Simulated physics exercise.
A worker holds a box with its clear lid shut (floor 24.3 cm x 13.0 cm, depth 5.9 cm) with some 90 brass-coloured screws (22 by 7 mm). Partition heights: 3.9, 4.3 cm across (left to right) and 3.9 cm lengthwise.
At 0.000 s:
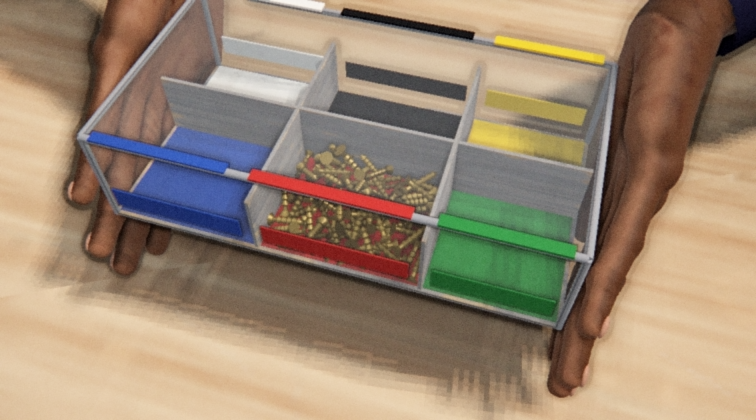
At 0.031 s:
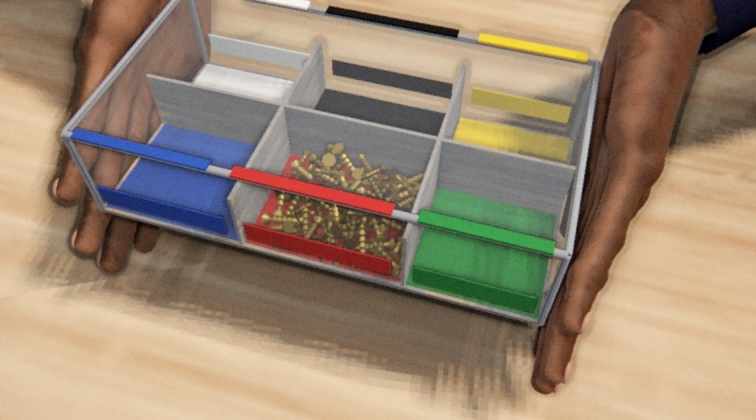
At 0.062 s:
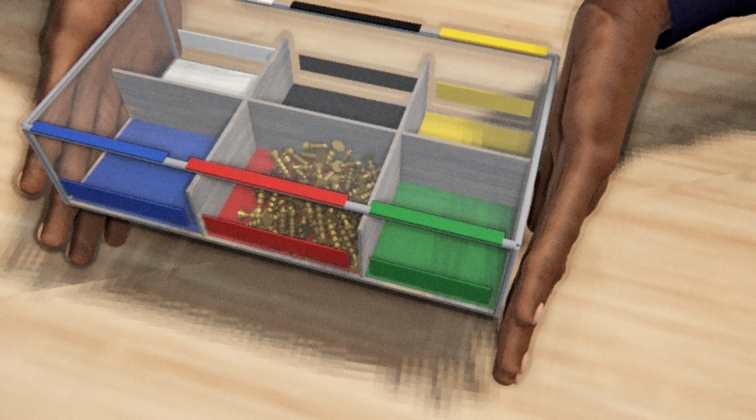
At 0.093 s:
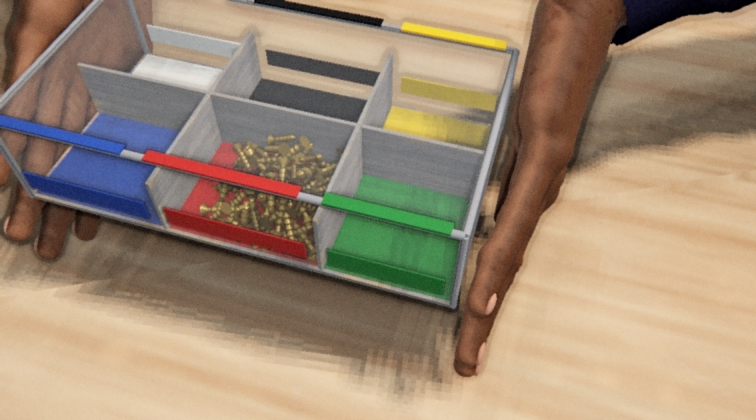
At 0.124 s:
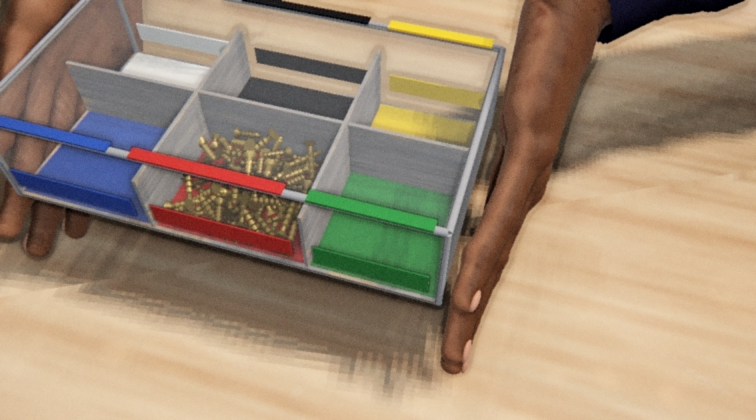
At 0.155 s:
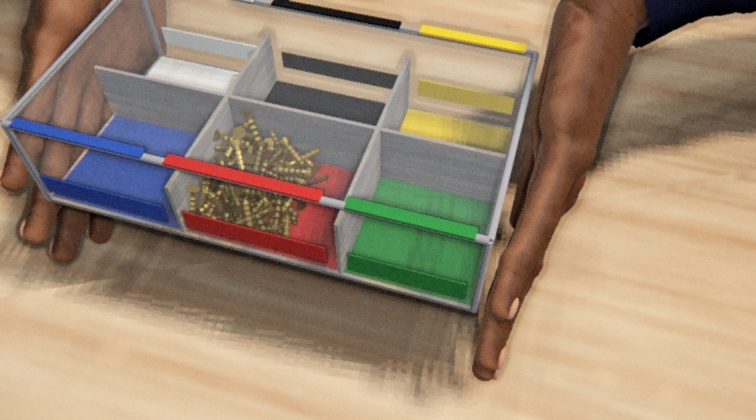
Two hands sliding a clear divided box of brass-coloured screws left across a wooden surface, then back right, the screws shifting inside.
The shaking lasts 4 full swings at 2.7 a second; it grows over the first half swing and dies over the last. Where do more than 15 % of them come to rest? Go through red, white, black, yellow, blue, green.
In the red compartment: Over; in the white compartment: Under; in the black compartment: Under; in the yellow compartment: Under; in the blue compartment: Over; in the green compartment: Under.
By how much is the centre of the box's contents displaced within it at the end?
About 3.0 cm.
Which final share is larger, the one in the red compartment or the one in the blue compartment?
More ends in the red compartment.
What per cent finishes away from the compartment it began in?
Some 35 per cent.
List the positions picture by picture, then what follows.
Box at (317, 202); tilt 0 degrees; moved 0.0 cm; red 100 %, in the first picture.
Box at (299, 199); tilt 0 degrees; moved 0.9 cm, in the second picture.
Box at (255, 191); tilt 0 degrees; moved 3.0 cm, in the third picture.
Box at (211, 182); tilt 0 degrees; moved 5.2 cm, in the fourth picture.
Box at (196, 180); tilt 0 degrees; moved 5.9 cm, in the fifth picture.
Box at (232, 186); tilt 0 degrees; moved 4.2 cm; red 100 %. Its speed is now 1.06 m/s, in the sixth picture.
After 0.60 s, tilt 0 degrees; red 85 %, blue 10 %, green 5 %; middle of all pieces near (443, 214).
Then, at 0.96 s, tilt 0 degrees; red 75 %, blue 15 %, green 5 %; middle of all pieces near (412, 208).
After 1.30 s, tilt 0 degrees; red 65 %, blue 20 %, green 10 %; middle of all pieces near (313, 189).
After 1.62 s, tilt 0 degrees; red 65 %, blue 20 %, green 10 %; middle of all pieces near (306, 193).
By 2.1 s all is still; red 65 %, white 0 %, black 0 %, yellow 0 %, blue 20 %, green 10 %.
